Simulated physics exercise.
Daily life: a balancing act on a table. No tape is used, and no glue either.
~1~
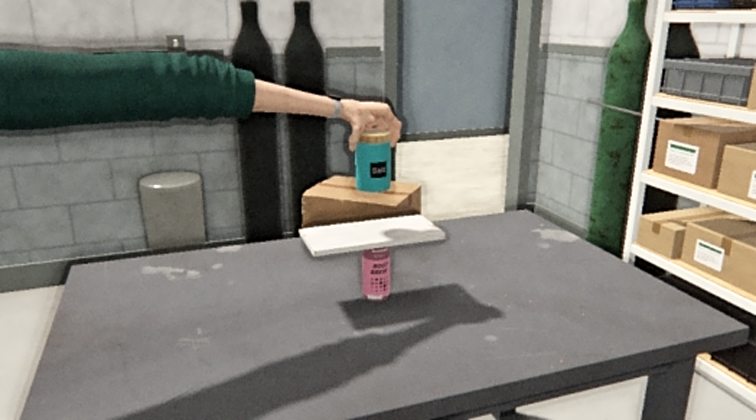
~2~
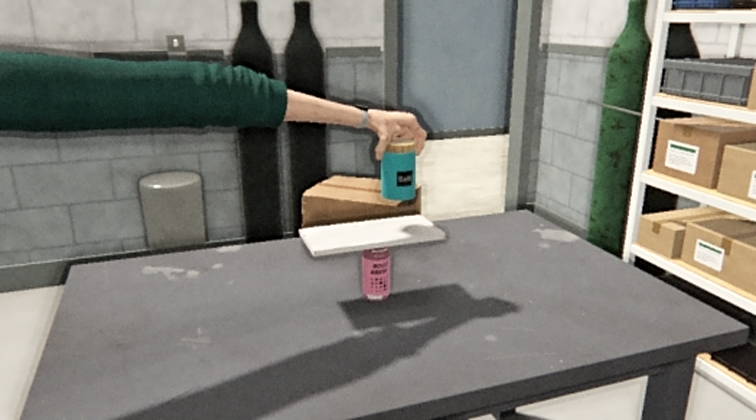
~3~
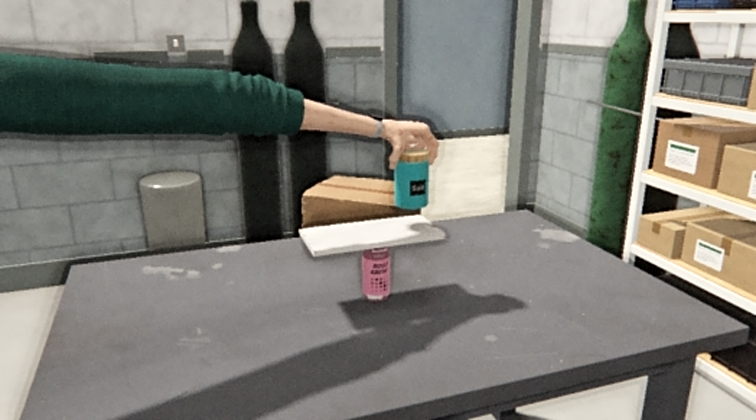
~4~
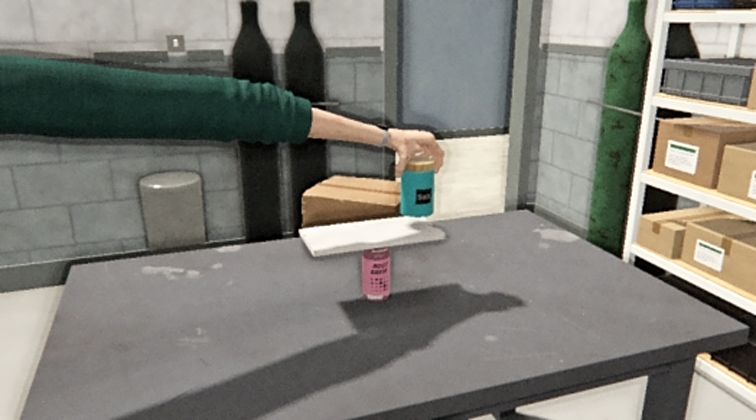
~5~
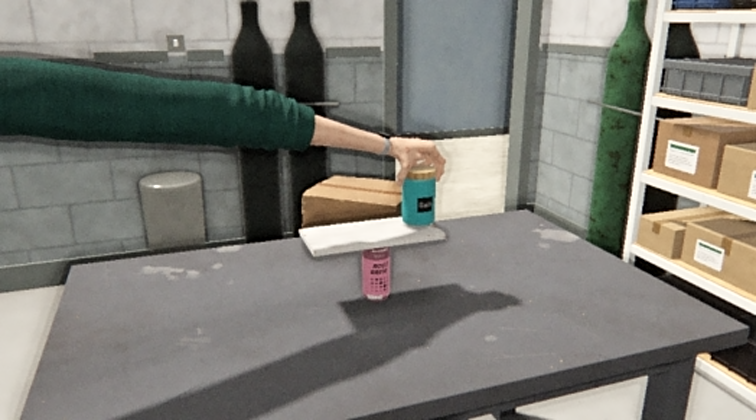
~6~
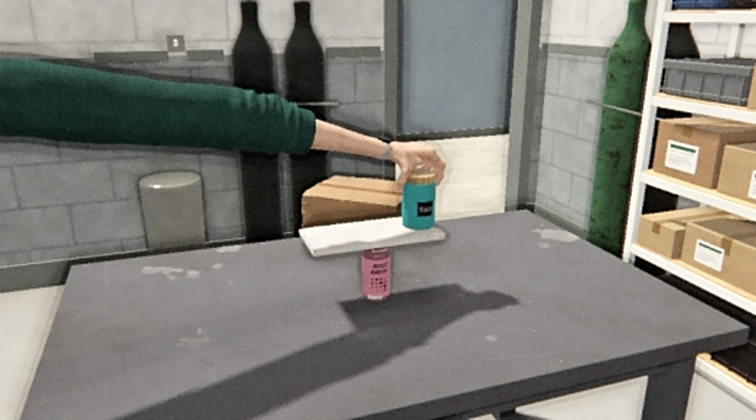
At a dark table in a storage room, a green-sleeved arm moves a turquoise jar rightward and down, setting it on the right part of a white board atop a pink can, the hand still holding the jar.
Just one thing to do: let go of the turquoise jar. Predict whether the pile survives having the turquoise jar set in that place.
Prediction: The pile does not survive and comes down.
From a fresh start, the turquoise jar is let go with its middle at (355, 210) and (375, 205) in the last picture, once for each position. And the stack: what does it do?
Try one, the stack collapses; try two, it stays standing.
Then, 0.40 s after the last picture, turquoise jar now fallen; white board tipped 70° from how it was.
Then, 0.70 s after the last picture, white board now fallen.
By the end, fallen, white board and turquoise jar; pink can in place. The stack loses its balance.
